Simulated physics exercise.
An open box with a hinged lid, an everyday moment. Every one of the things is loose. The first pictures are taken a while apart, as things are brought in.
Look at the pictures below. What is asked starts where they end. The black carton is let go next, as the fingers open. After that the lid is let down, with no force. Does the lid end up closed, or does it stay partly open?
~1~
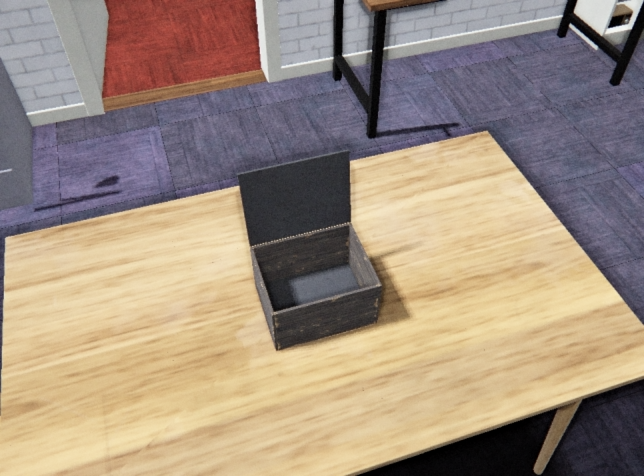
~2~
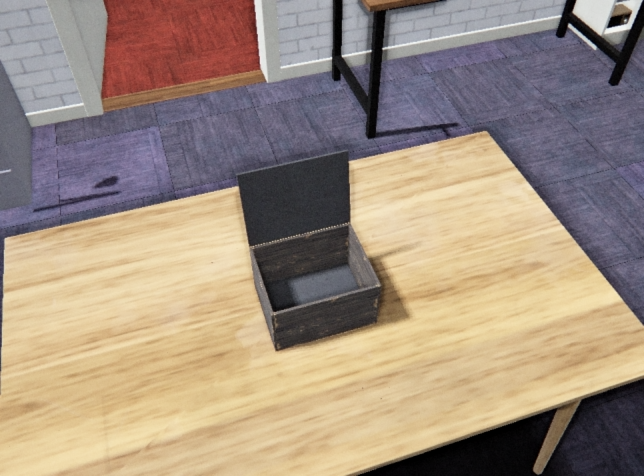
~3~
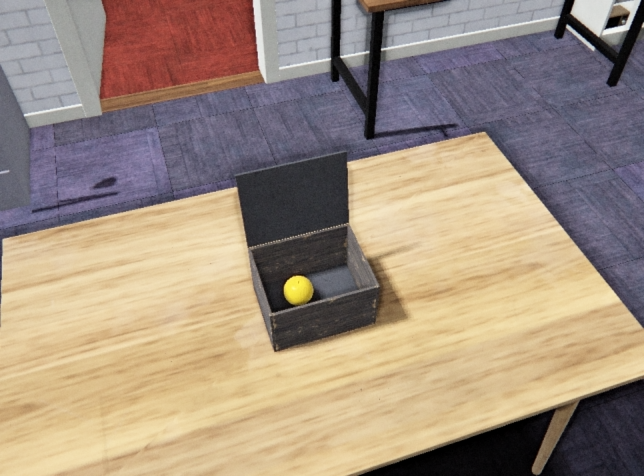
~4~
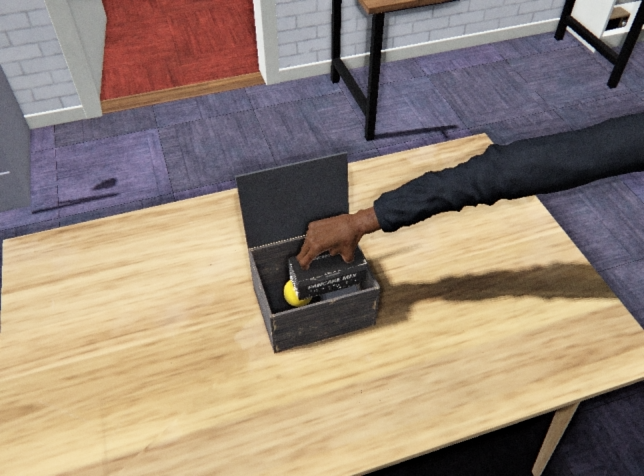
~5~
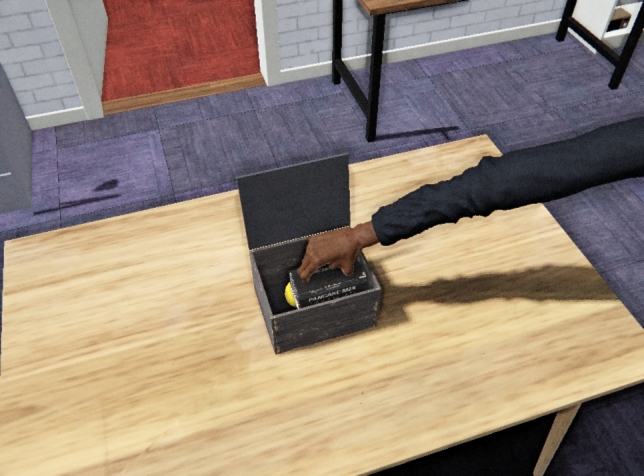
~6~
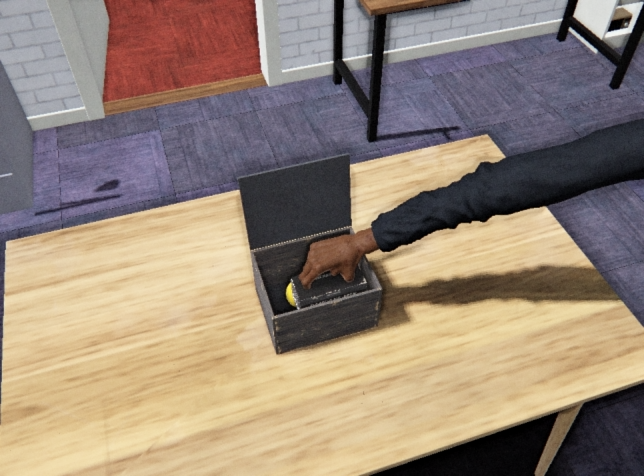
Meets the rim.
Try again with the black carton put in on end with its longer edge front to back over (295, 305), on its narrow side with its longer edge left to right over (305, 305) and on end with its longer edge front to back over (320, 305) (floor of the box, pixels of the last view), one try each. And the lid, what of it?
Well, first time it won't go down, second time it goes down fine, and third time it goes down fine.
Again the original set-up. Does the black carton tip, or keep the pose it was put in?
As it turns out, it changes its angle.
Then, 0.60 s after the last picture, black carton on its side near (317, 317); yellow apple rolled a little.
Then, 1.50 s after the last picture, lid 65° above the rim; black carton on its side near (317, 317); yellow apple rolled about its own width.
Then, 2.00 s after the last picture, lid 18° above the rim; black carton on its side near (317, 317); yellow apple rolled about its own width.
At rest, lid shut; tipped over in the box, black carton; moved from the start, yellow apple. Seen from the same camera at the end, black carton near (317, 317).
